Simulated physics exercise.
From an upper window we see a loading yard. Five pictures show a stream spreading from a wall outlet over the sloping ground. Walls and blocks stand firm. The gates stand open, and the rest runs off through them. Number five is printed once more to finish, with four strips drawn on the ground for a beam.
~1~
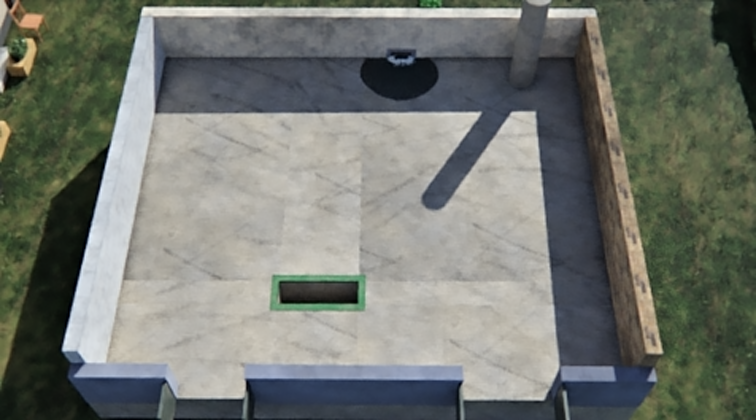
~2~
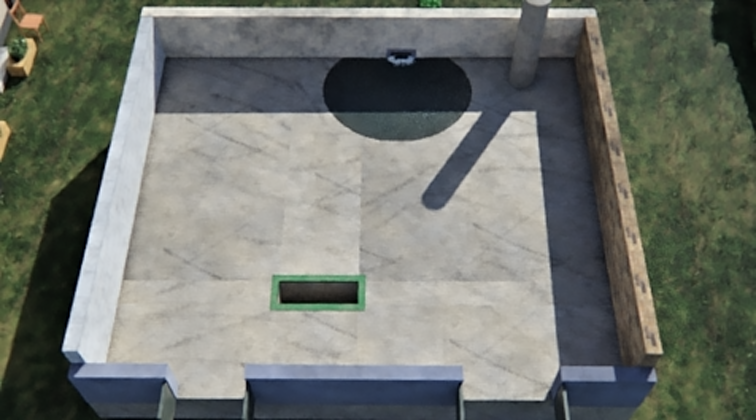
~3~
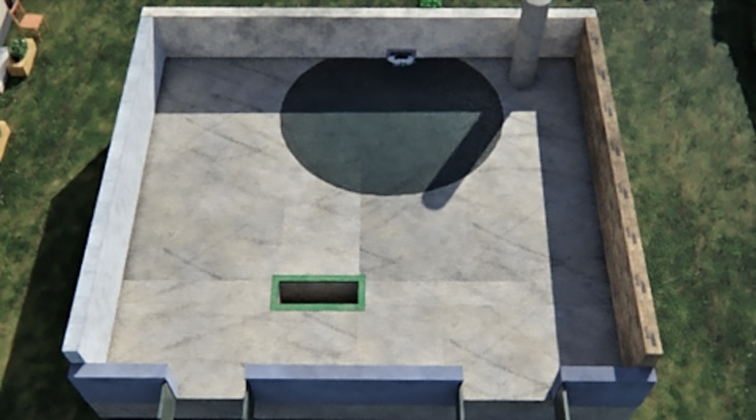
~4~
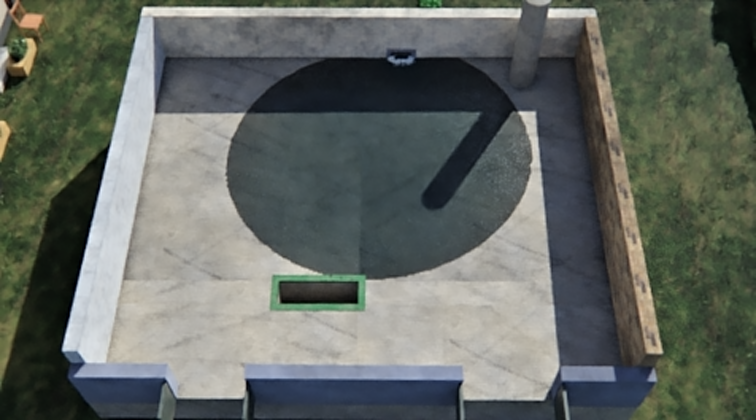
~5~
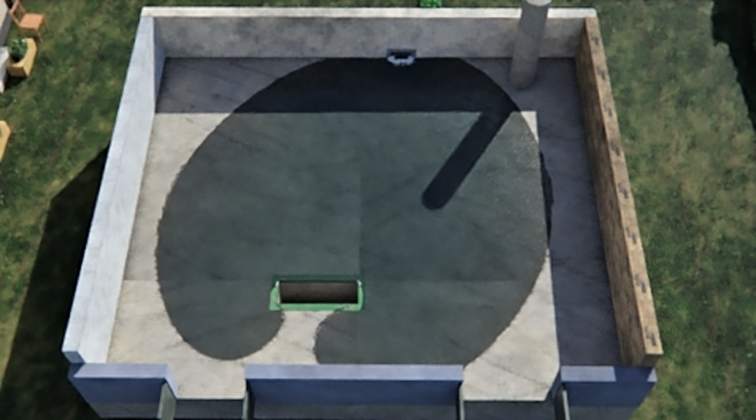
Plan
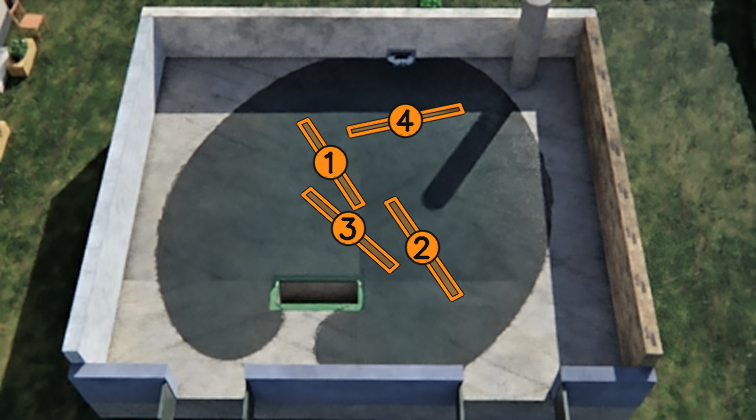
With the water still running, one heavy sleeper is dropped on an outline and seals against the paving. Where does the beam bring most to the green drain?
Place 2 does it best.
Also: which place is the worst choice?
Place 3.
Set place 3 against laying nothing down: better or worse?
Worse.
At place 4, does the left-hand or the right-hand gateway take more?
More leaves on the left.
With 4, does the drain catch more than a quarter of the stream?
No, it does not.
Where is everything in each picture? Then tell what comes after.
In the first frame, outfall at (401, 54); green drain at (318, 293); open gate at (215, 385); open gate at (505, 386); front seen at (425, 91), 2 % of the ground wet; green drain still dry.
In the second frame, front seen at (359, 131), 9 % of the ground wet; green drain still dry.
In the third frame, front seen at (326, 179), 19 % of the ground wet; green drain still dry.
In the fourth frame, front seen at (348, 274), 37 % of the ground wet; green drain still dry.
In the fifth frame, front seen at (199, 343), 59 % of the ground wet; green drain taking water.
On the marked copy, 1 from (303, 121) to (359, 206); 2 from (390, 200) to (456, 296); 3 from (306, 191) to (393, 268); 4 from (349, 131) to (461, 108).
For place 1, about 14 % of the stream goes into the green drain, about 85 % out by the gates.
For place 2, about 23 % of the stream goes into the green drain, about 76 % out by the gates.
For place 3, about 3 % of the stream goes into the green drain, about 96 % out by the gates.
For place 4, about 12 % of the stream goes into the green drain, about 87 % out by the gates.
